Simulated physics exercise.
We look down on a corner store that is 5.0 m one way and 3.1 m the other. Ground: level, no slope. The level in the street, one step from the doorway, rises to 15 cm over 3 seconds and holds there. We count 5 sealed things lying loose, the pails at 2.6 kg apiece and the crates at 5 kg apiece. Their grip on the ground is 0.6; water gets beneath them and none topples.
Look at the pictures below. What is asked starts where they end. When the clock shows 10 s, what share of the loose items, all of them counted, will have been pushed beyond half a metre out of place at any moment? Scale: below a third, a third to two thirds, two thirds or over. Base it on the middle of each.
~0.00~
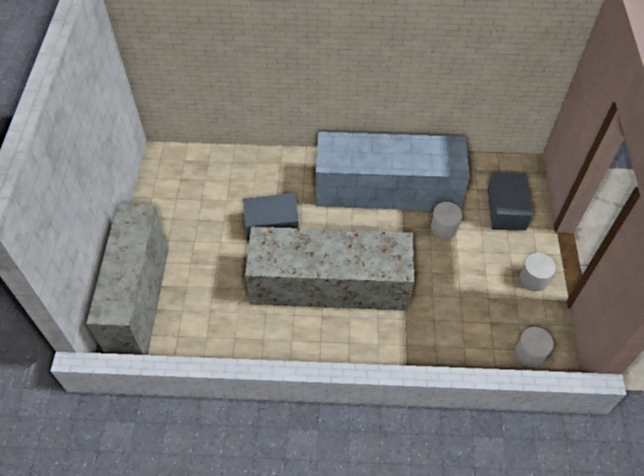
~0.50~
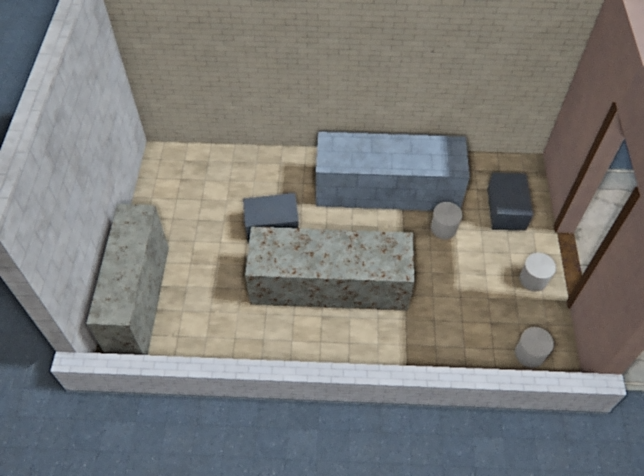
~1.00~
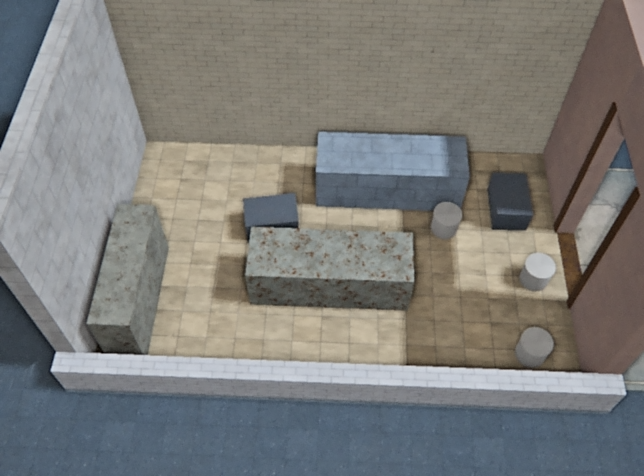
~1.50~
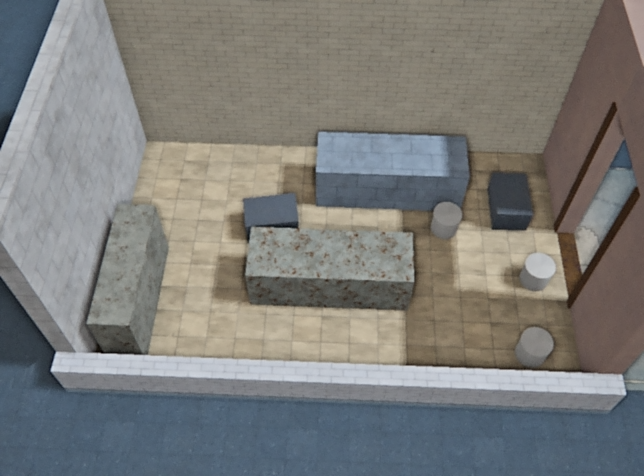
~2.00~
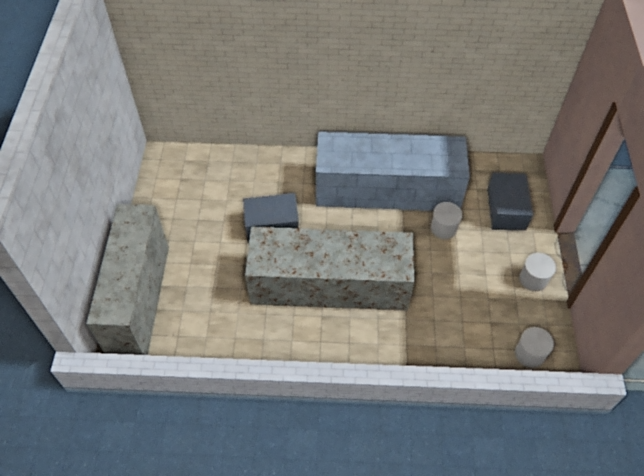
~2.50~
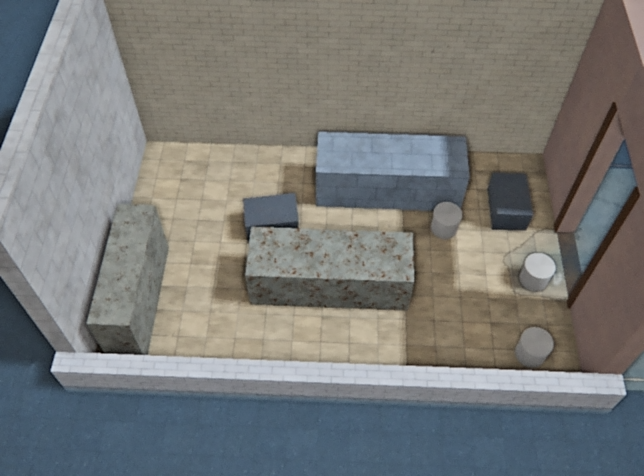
I bet the count comes out high.
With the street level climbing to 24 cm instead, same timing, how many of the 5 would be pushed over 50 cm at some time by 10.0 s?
Under that setup the answer is 4.
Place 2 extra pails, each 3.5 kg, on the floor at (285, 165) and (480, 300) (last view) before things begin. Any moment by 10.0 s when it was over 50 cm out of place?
Inside the limit, then above the limit.
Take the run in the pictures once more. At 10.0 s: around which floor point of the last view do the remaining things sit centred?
Mean position: Approximately (337, 239).
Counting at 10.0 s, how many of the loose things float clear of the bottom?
I get 4.
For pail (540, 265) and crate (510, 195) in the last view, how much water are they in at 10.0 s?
Roughly 5 and 4 cm.
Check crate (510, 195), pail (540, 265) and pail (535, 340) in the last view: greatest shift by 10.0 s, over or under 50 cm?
Result, in order: Exceeded / exceeded / stayed within.
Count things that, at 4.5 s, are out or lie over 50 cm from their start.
By then 2.
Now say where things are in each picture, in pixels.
A pail at (540, 265), on the bottom; a crate at (271, 210) rests on the ground; water covers 0.0 m2; 0 of 5 have shifted, in the first frame.
A pail at (540, 265), on the bottom; a crate at (271, 210), on the bottom; 0.0 m2 under water; 0 of 5 have shifted, in the second frame.
A pail at (540, 265), on the bottom; a crate at (271, 210) rests on the ground; 0.0 m2 under water; 0 of 5 have shifted, in the third frame.
A pail at (540, 265), on the bottom; a crate at (271, 210) rests on the ground; water covers 0.0 m2; 0 of 5 have shifted, in the fourth frame.
A pail at (540, 265) rests on the ground; a crate at (271, 210), on the bottom; 0.0 m2 under water; 0 of 5 have shifted, in the fifth frame.
A pail at (540, 266), on the bottom; a crate at (271, 210) rests on the ground; 0.3 m2 under water; 0 of 5 have shifted, in the sixth frame.
After 3.5 s 1 of 5 are over 50 cm from their spots; 0 afloat.
After 4.5 s 2 of 5 are over 50 cm from their spots; 0 afloat.
After 7.0 s 4 of 5 are over 50 cm from their spots; 1 afloat.
After 10.0 s 3 of 5 are over 50 cm from their spots, and 4 have been at some point; 4 afloat.
